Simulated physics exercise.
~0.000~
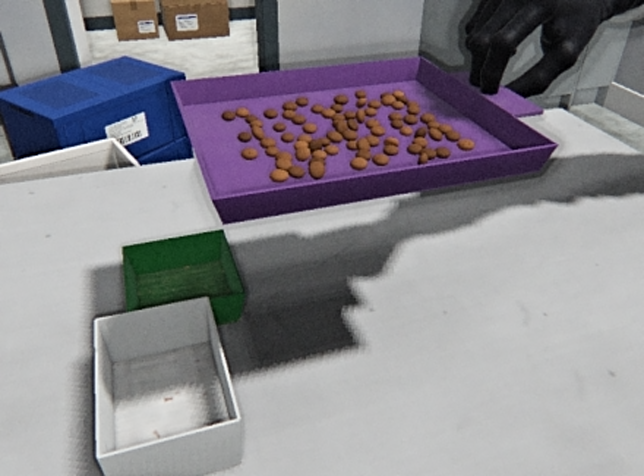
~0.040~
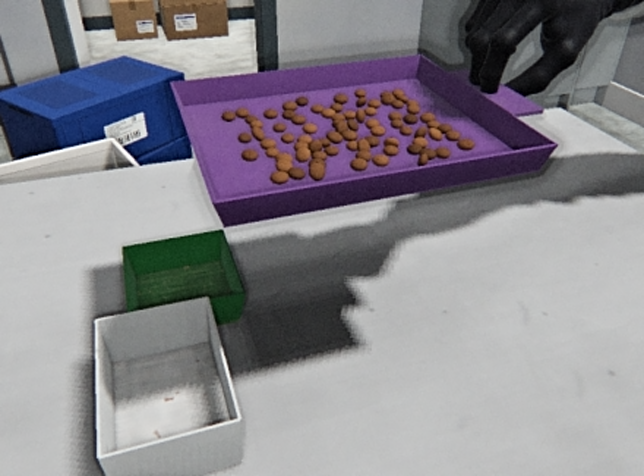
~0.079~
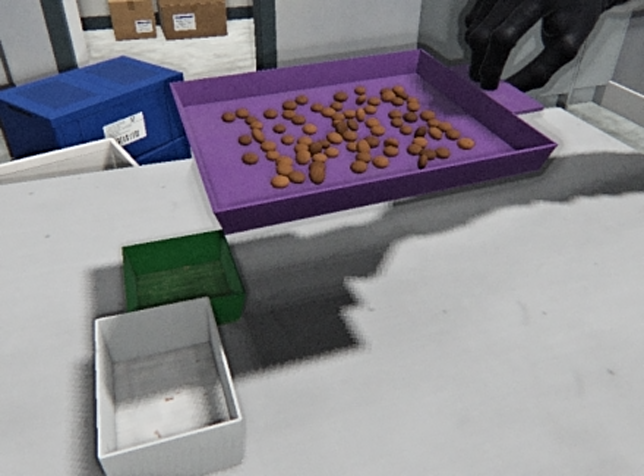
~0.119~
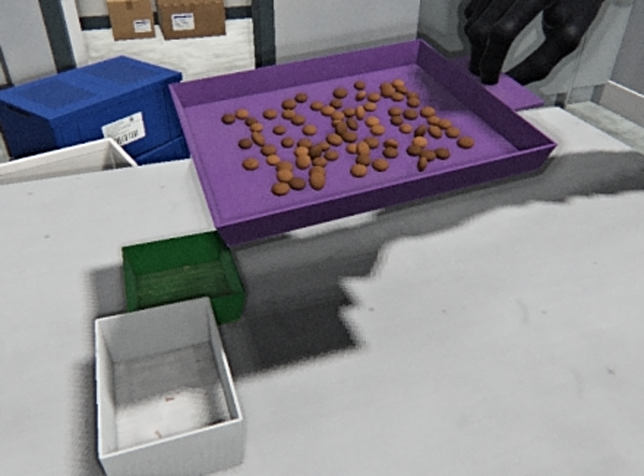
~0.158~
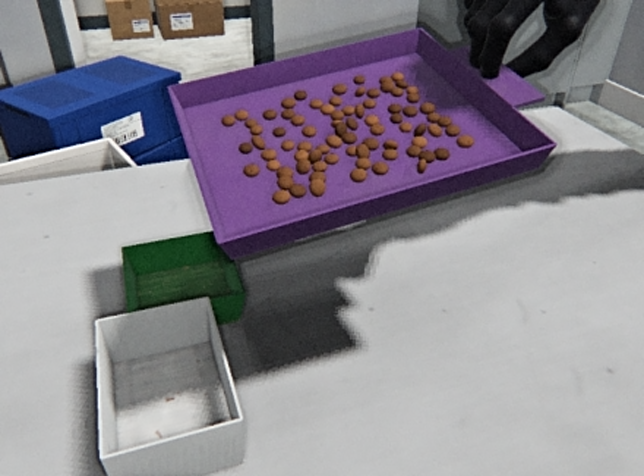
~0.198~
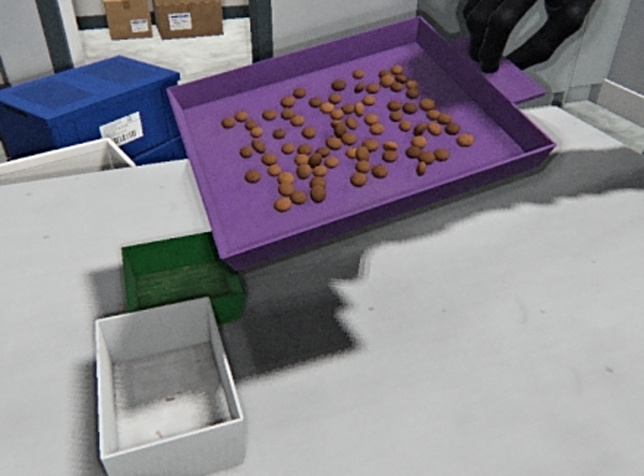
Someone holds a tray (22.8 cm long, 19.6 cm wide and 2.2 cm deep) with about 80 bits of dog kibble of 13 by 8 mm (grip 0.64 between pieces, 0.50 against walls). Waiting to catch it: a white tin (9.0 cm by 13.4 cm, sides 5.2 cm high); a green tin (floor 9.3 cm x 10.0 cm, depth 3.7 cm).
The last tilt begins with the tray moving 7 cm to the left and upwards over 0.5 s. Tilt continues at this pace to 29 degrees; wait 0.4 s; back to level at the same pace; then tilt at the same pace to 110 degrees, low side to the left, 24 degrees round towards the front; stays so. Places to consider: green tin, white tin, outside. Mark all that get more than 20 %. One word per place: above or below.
Green tin: Below. White tin: Below. Outside everything: Above.
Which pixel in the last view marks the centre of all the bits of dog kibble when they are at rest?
Look near (286, 356) in the final view.
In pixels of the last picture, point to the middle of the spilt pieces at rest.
The spilt pieces are centred close to (287, 355) in the last picture.
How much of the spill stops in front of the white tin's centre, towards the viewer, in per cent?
Around 30 percent.
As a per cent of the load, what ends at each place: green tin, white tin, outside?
Share at rest, green tin: 0; white tin: 5; outside: 95.
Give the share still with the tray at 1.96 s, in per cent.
The tray still holds around 95 per cent.
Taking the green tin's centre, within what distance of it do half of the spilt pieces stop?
Some 14 cm.
After 0.87 s, tilt 26 degrees; tray 100 %; middle of all pieces on or above the table near (304, 213).
Then, at 1.44 s, tilt 23 degrees; tray 100 %; middle of all pieces on or above the table near (261, 189).
Then, at 1.96 s, tilt 79 degrees; tray 95 %; middle of all pieces on or above the table near (276, 227).
After 2.45 s, tilt 110 degrees; outside 95 %; middle of all pieces on or above the table near (285, 354).
At rest (3.1 s), white tin 5 %, tray 0 %, green tin 0 %, outside 95 %.
